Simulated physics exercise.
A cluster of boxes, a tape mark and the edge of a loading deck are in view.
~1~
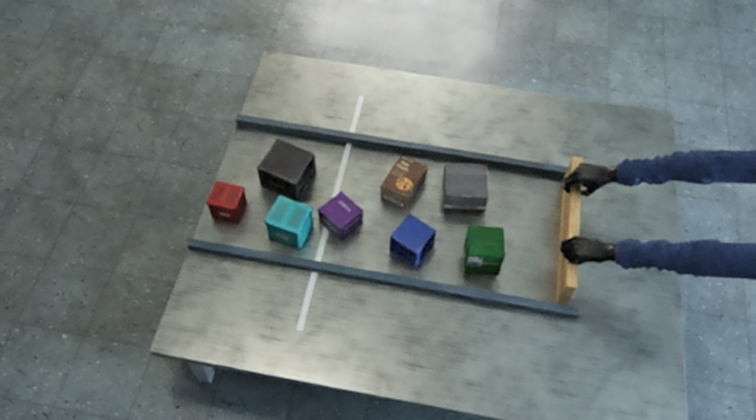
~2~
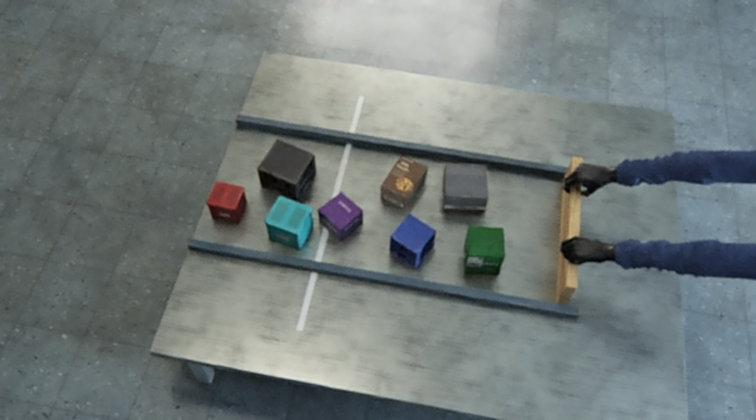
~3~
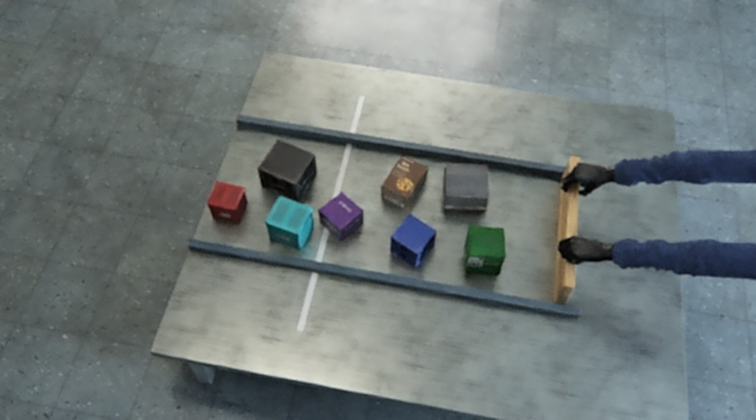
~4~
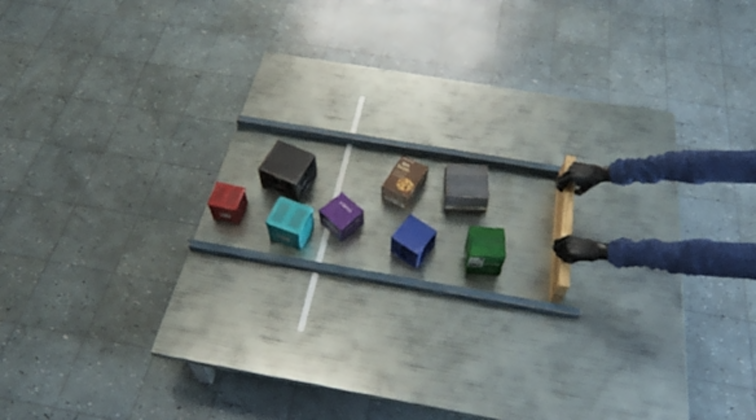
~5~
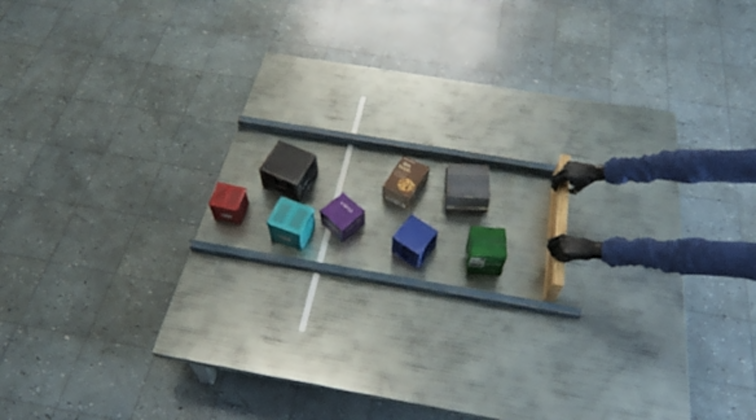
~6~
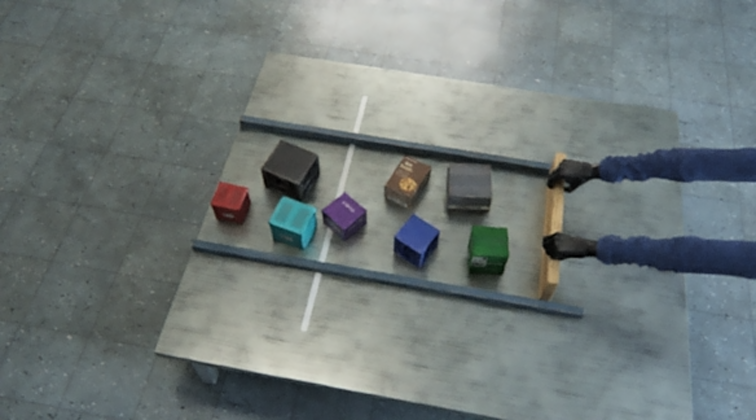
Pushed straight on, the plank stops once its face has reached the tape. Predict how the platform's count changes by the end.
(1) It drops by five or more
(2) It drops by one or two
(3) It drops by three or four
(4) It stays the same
(4) It stays the same.
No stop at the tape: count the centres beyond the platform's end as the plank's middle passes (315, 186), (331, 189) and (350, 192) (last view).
1; 0; 0.
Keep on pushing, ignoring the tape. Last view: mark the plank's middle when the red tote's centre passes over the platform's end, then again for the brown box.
(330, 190) and (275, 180), roughly.
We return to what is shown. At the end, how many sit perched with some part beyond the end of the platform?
That comes to 1 of them.
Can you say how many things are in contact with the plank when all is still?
At rest, 2 are in contact.
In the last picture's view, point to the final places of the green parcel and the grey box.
Final positions - green parcel around (312, 220), grey box around (325, 162).
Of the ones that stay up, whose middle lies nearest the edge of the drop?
Red tote - nearest.
A little later, none off yet; red tote at rest near (232, 204); black crate at rest near (291, 171); turquoise tote at rest near (294, 224).
Next, none off yet; red tote at rest near (232, 204); black crate shifted a little near (284, 168); turquoise tote shifted a little near (282, 227).
When it is over, the number that fall off is zero.
